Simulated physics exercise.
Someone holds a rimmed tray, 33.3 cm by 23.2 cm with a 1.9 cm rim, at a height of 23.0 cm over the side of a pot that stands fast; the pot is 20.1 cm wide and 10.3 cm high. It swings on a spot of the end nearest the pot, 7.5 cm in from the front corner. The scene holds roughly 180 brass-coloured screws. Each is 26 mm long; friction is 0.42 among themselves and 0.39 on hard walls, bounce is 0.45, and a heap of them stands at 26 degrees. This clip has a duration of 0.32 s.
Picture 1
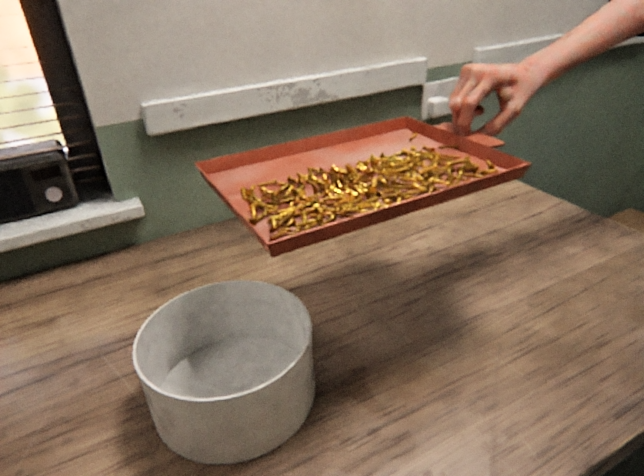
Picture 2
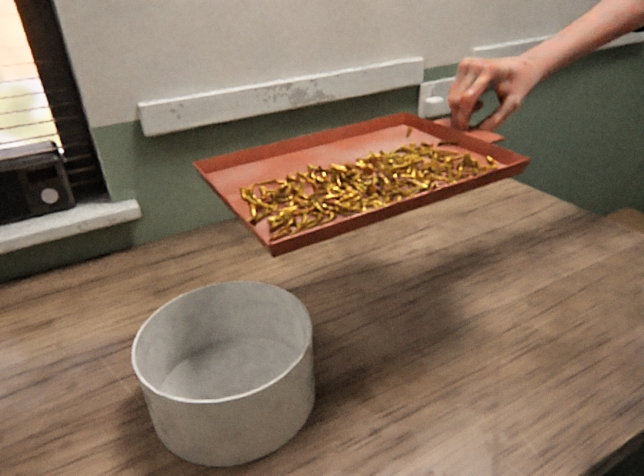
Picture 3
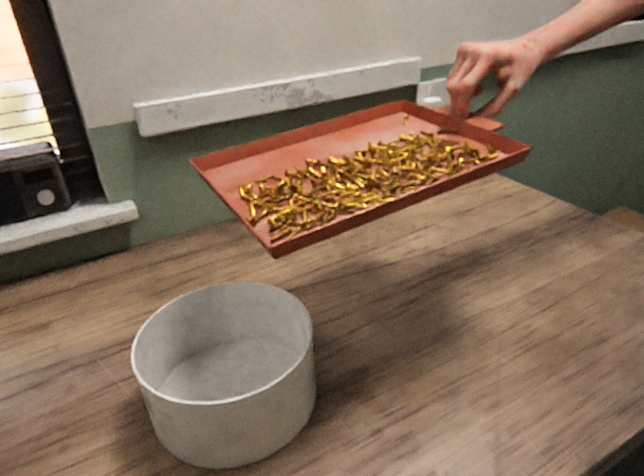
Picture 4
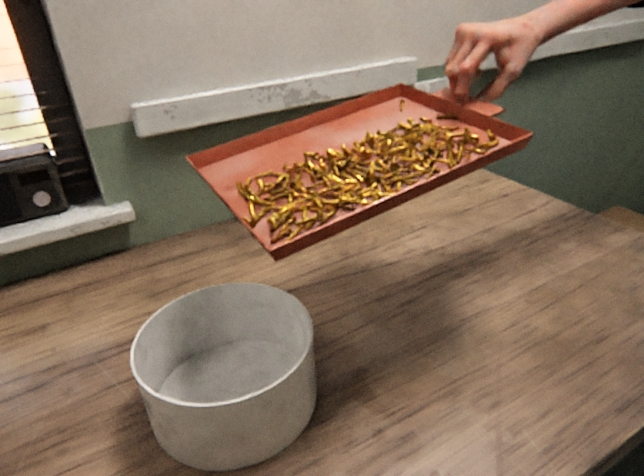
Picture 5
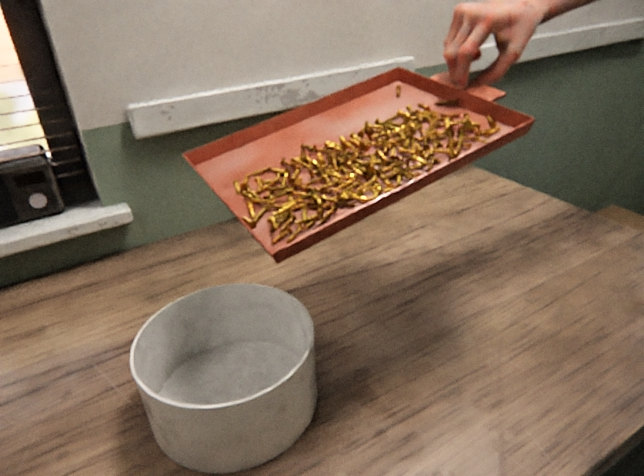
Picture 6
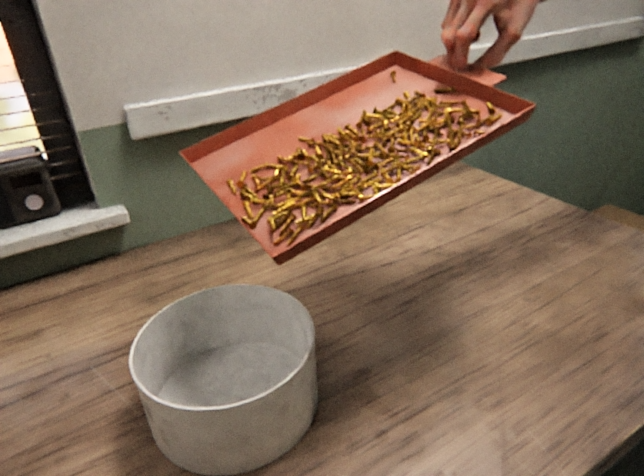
To begin with, a hand holds a red rimmed tray of small brass-coloured pieces nearly level above a wooden table, with a round grey pot below to the left. The hand then steadily raises the tray's right end, tilting it moderately down toward the left, while the pieces stay spread across it.
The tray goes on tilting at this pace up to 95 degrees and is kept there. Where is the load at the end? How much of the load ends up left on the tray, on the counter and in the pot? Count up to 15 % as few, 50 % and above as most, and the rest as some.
My estimate: Tray few, counter some, pot most.
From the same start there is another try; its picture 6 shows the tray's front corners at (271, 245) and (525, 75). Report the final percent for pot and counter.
Pot 95; counter 5.
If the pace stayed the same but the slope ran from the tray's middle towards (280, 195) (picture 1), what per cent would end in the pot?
Estimate: Some 80 per cent.
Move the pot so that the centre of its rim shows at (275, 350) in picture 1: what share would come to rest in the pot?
With the pot there, close to 100 per cent.
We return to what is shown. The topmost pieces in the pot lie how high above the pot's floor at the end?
Some 2.5 cm up.
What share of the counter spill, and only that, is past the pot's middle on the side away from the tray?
Some 40 per cent.
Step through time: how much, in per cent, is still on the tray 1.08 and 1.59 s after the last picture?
The figures go 40 and then 0.
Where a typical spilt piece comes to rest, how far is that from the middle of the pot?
That comes to near 14 cm.
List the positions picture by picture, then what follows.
Tray tilt 0 degrees, front corners at (271, 239) and (525, 163); middle of the pieces at (364, 186); pot at (224, 331), in the first frame.
Tray tilt 1 degrees, front corners at (272, 240) and (525, 158); middle of the pieces at (364, 184), in the second frame.
Tray tilt 4 degrees, front corners at (272, 242) and (526, 146), lowest corner left front; middle of the pieces at (363, 178), in the third frame.
Tray tilt 8 degrees, front corners at (273, 245) and (527, 133), lowest corner left front; middle of the pieces at (362, 171), in the fourth frame.
Tray tilt 12 degrees, front corners at (274, 248) and (528, 119), lowest corner left front; middle of the pieces at (362, 164), in the fifth frame.
Tray tilt 15 degrees, front corners at (275, 251) and (529, 105), lowest corner left front; middle of the pieces at (360, 157); pot at (224, 337), in the sixth frame.
Then, 0.65 s after the last picture, tilt 53 degrees; the tray holds 95 %, the pot 0 %.
Then, 1.08 s after the last picture, tilt 78 degrees; the tray holds 40 %, the pot 30 %.
Then, 1.59 s after the last picture, tilt 95 degrees; the tray holds 0 %, the pot 70 %.
In the end, tray 0 %, counter 30 %, pot 70 %.
